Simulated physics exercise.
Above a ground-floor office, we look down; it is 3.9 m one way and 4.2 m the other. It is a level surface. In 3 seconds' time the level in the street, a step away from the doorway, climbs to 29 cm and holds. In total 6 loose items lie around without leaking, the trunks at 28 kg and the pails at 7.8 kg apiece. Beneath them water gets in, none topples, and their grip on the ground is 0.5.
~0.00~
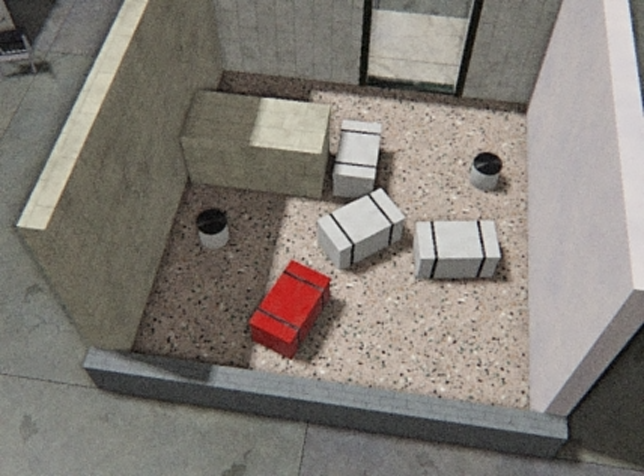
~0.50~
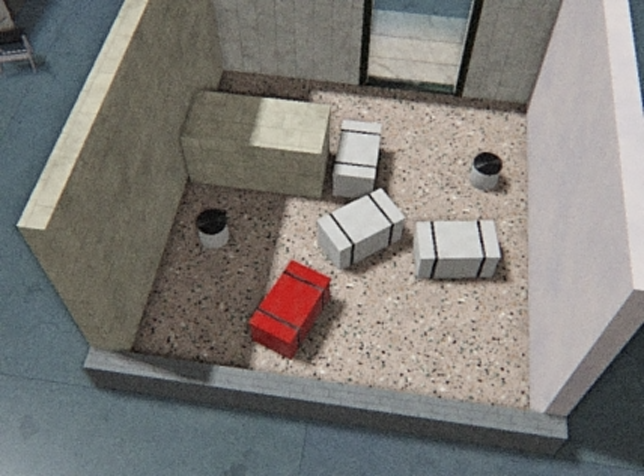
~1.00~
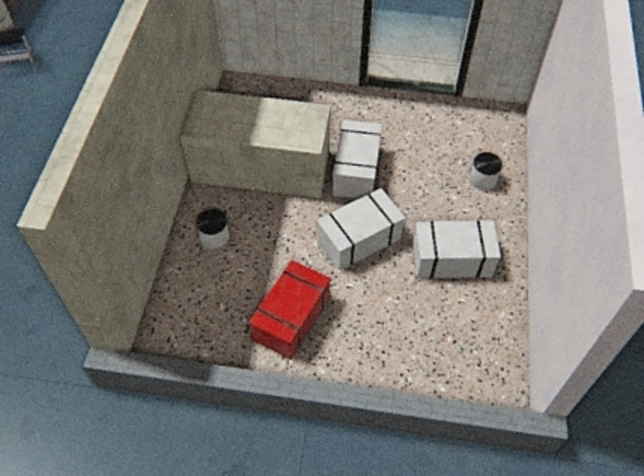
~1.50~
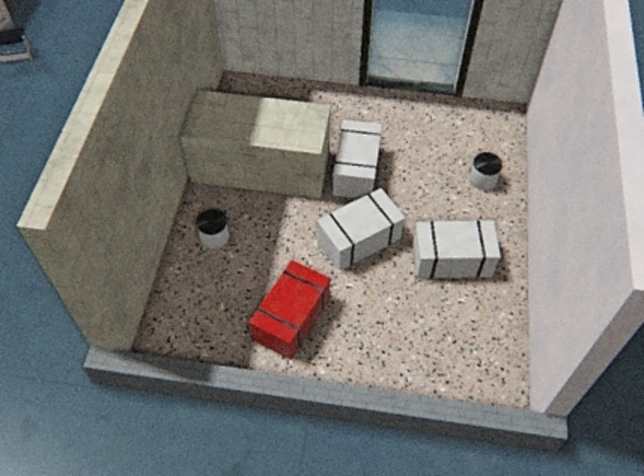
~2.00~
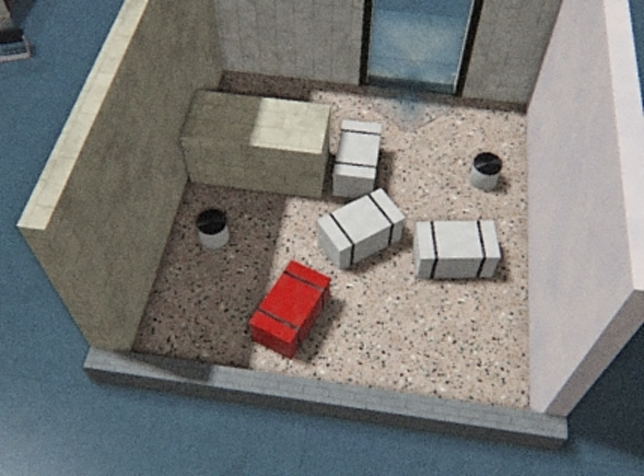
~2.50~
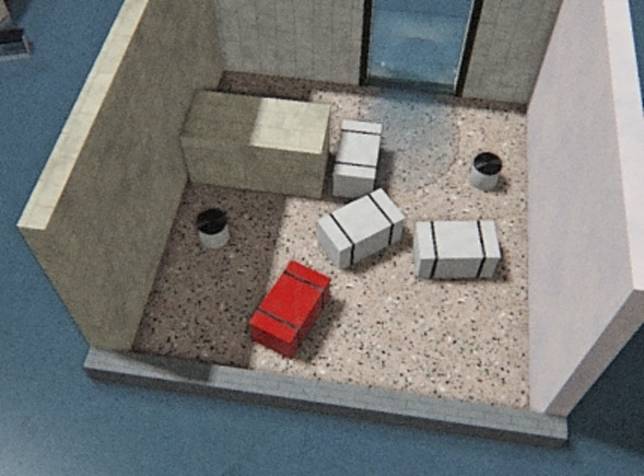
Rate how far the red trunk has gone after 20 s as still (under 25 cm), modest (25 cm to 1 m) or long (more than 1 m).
Modest.
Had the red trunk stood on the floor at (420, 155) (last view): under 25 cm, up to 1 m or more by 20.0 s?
Short answer, it is taken a long way.
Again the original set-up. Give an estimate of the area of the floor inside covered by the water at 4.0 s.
Roughly 7.0 m2 of it is wet.
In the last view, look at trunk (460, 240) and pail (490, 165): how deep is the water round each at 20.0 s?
Around 26 cm and 26 cm.
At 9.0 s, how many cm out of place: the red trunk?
Some 120 cm from the start.
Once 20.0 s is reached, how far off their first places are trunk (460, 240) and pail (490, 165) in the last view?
50 cm, 250 cm.
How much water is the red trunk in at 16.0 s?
About 24 cm.
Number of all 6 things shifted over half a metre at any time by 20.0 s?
That comes to 6.
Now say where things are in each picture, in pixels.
In the first frame, the red trunk at (291, 300), on the bottom; water covers 0.0 m2; 0 of 6 have shifted.
In the second frame, the red trunk at (291, 300) rests on the ground; 0.0 m2 under water; 0 of 6 have shifted.
In the third frame, the red trunk at (291, 300) rests on the ground; 0.0 m2 under water; 0 of 6 have shifted.
In the fourth frame, the red trunk at (291, 300) rests on the ground; water covers 0.0 m2; 0 of 6 have shifted.
In the fifth frame, the red trunk at (291, 300), on the bottom; water covers 0.5 m2; 0 of 6 have shifted.
In the sixth frame, the red trunk at (291, 300) rests on the ground; water covers 1.5 m2; 0 of 6 have shifted.
After 4.0 s the red trunk is near (291, 300), 0.0 m from its start, aground; 0 afloat.
After 9.0 s the red trunk is near (194, 243), 1.2 m from its start, afloat; 6 afloat.
After 16.0 s the red trunk is near (200, 218), 1.3 m from its start, afloat; 6 afloat.
After 20.0 s the red trunk is near (318, 320), 0.4 m from its start, afloat; 6 afloat.
